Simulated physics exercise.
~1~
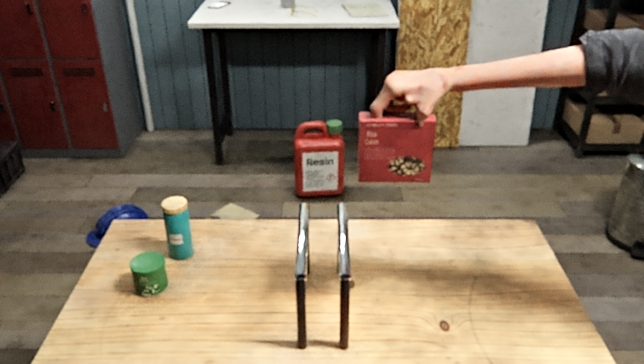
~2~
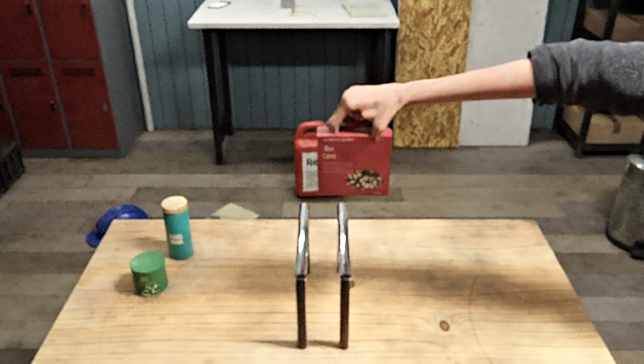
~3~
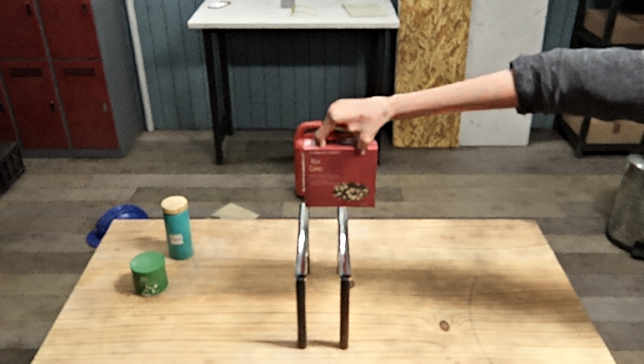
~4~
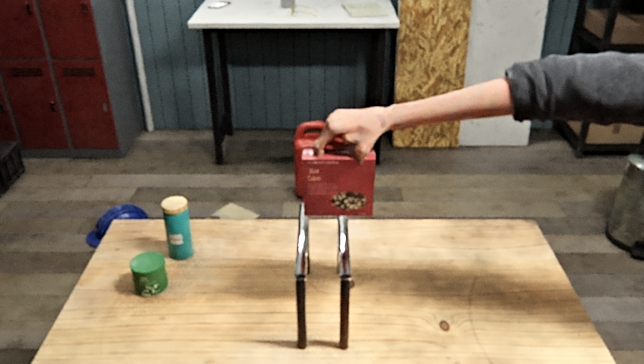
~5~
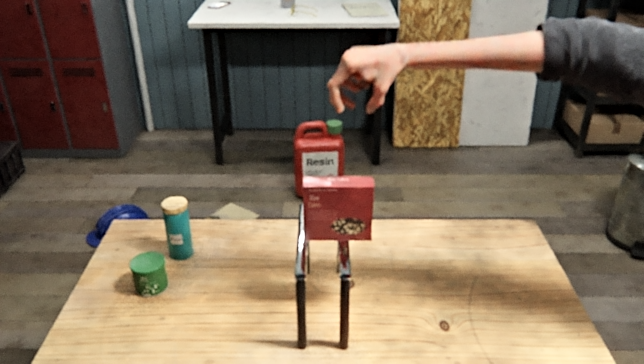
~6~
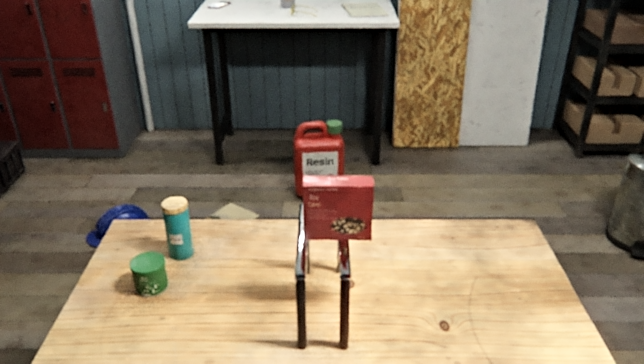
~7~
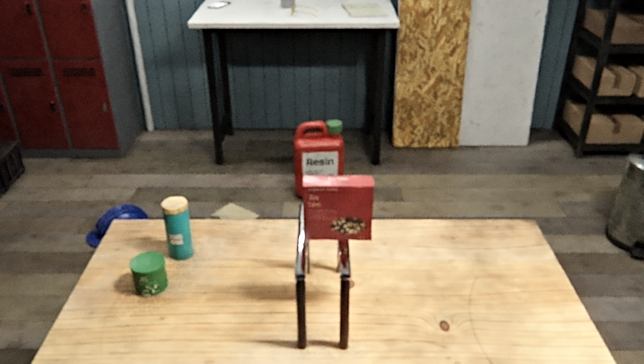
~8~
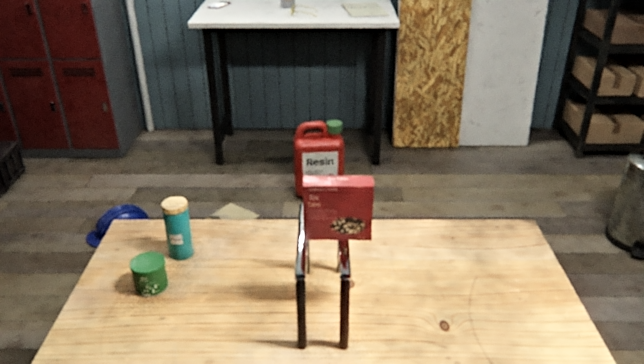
Red packet carried left and lowered by a hand onto two upright ledges, staying perched across the gap after the fingers release.
